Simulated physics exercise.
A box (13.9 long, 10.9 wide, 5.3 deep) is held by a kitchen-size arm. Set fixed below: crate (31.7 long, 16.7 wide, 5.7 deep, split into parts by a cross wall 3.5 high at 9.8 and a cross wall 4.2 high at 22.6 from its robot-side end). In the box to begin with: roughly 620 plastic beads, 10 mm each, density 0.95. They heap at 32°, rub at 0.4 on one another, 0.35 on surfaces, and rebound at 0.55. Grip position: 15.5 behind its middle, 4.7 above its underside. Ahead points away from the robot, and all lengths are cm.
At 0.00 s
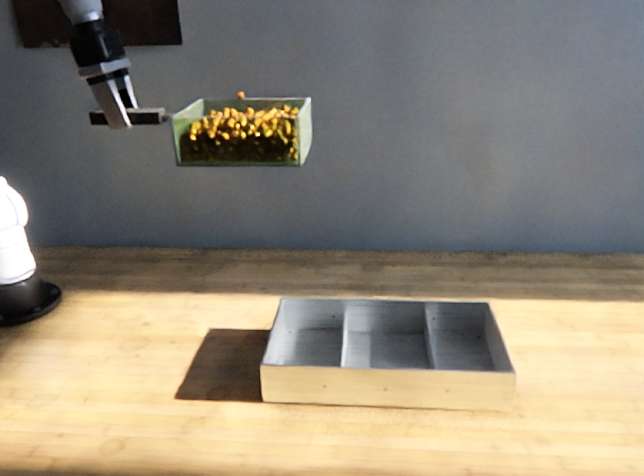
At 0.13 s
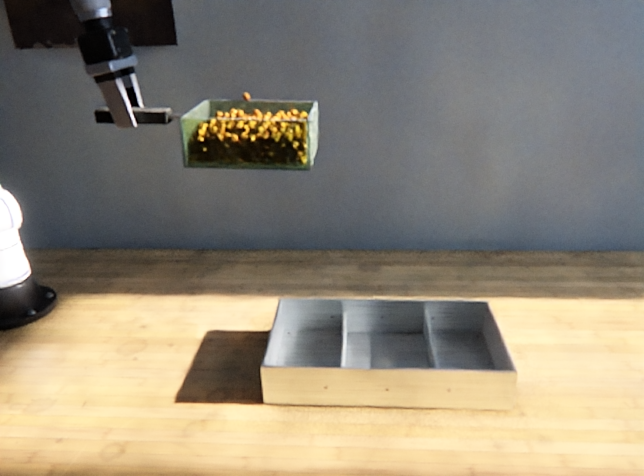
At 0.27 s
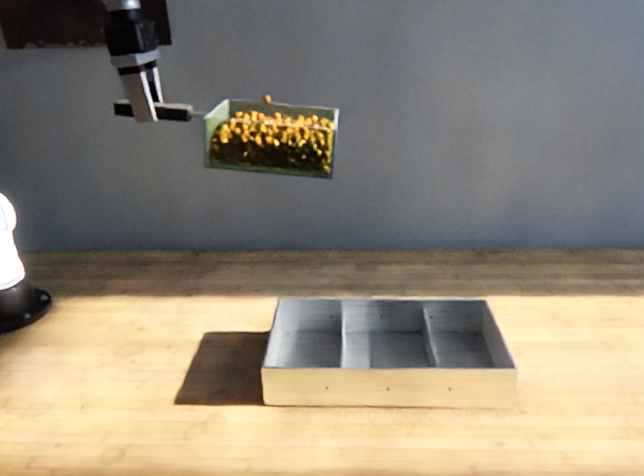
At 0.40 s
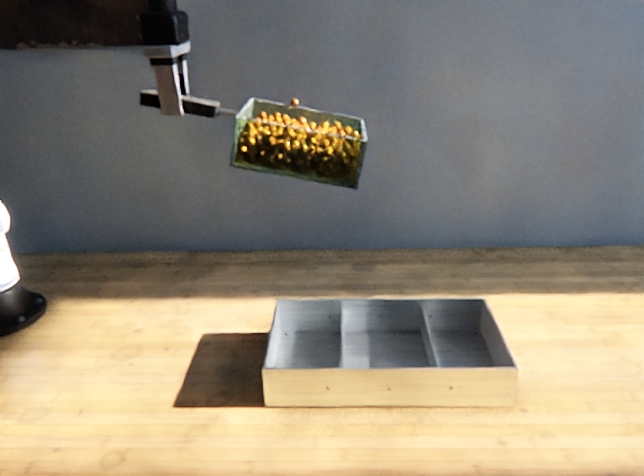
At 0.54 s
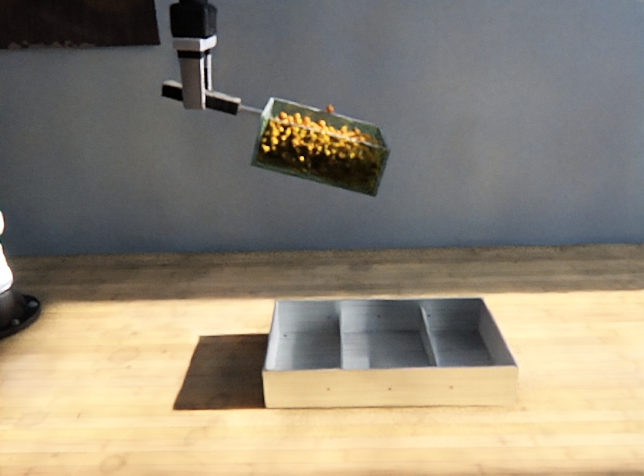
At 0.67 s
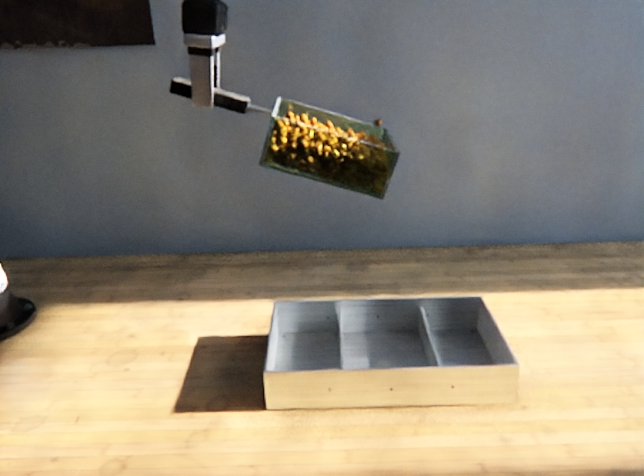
A robot arm carried a clear, open box heaped with small yellow-orange beads to the right above a gray divided tray on a wooden table, gradually tilting the box so its right end dipped lower.
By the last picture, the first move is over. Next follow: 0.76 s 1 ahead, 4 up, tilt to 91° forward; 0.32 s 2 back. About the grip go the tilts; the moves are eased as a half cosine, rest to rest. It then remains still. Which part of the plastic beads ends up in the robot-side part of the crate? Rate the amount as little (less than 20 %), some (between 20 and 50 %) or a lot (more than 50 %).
Some - between 20 and 50 %.
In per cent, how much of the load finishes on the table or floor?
The share is near 40 per cent.
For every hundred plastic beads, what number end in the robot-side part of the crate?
Close to 40 in a hundred.
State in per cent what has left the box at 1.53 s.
About 45 per cent.
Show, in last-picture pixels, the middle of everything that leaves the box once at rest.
(284, 361).
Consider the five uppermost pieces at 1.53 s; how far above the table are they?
Roughly 32 cm high.
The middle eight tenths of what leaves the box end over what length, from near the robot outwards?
It spans some 20 centimetres.
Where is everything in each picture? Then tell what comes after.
In the first frame, the box floor at (249, 150), level; upper third of the load around (251, 123), from x 185 to 305, top at y 95; 618 in the box.
In the second frame, the box floor at (256, 152), tilted 2° forward; upper third of the load around (257, 126), from x 195 to 310, top at y 95.
In the third frame, the box floor at (275, 156), tilted 6° forward; upper third of the load around (267, 129), from x 215 to 330, top at y 100.
In the fourth frame, the box floor at (298, 160), tilted 12° forward; upper third of the load around (281, 133), from x 240 to 355, top at y 105.
In the fifth frame, the box floor at (316, 164), tilted 16° forward; upper third of the load around (296, 136), from x 260 to 375, top at y 110.
In the sixth frame, the box floor at (323, 165), tilted 18° forward; upper third of the load around (303, 136), from x 270 to 385, top at y 115; 618 in the box.
After 1.10 s, tilted 62° forward, highest piece 32 above the table; 617 in the box, 1 in flight or on a rim.
After 1.53 s, tilted 91° forward, highest piece 32 above the table; 353 in the box, 133 in the robot-side part, 30 on the table or floor, 5 in the middle part, 97 in flight or on a rim.
After 1.95 s, tilted 91° forward, highest piece 26 above the table; 243 in the robot-side part, 171 on the table or floor, 168 in the box, 12 in the middle part, 24 in flight or on a rim.
After 3.00 s, tilted 91° forward, highest piece 25 above the table; 241 in the robot-side part, 238 on the table or floor, 124 in the box, 15 in the middle part.
In the end, 241 in the robot-side part, 238 on the table or floor, 124 in the box, 15 in the middle part. That is 39 % in the robot-side part of the crate.
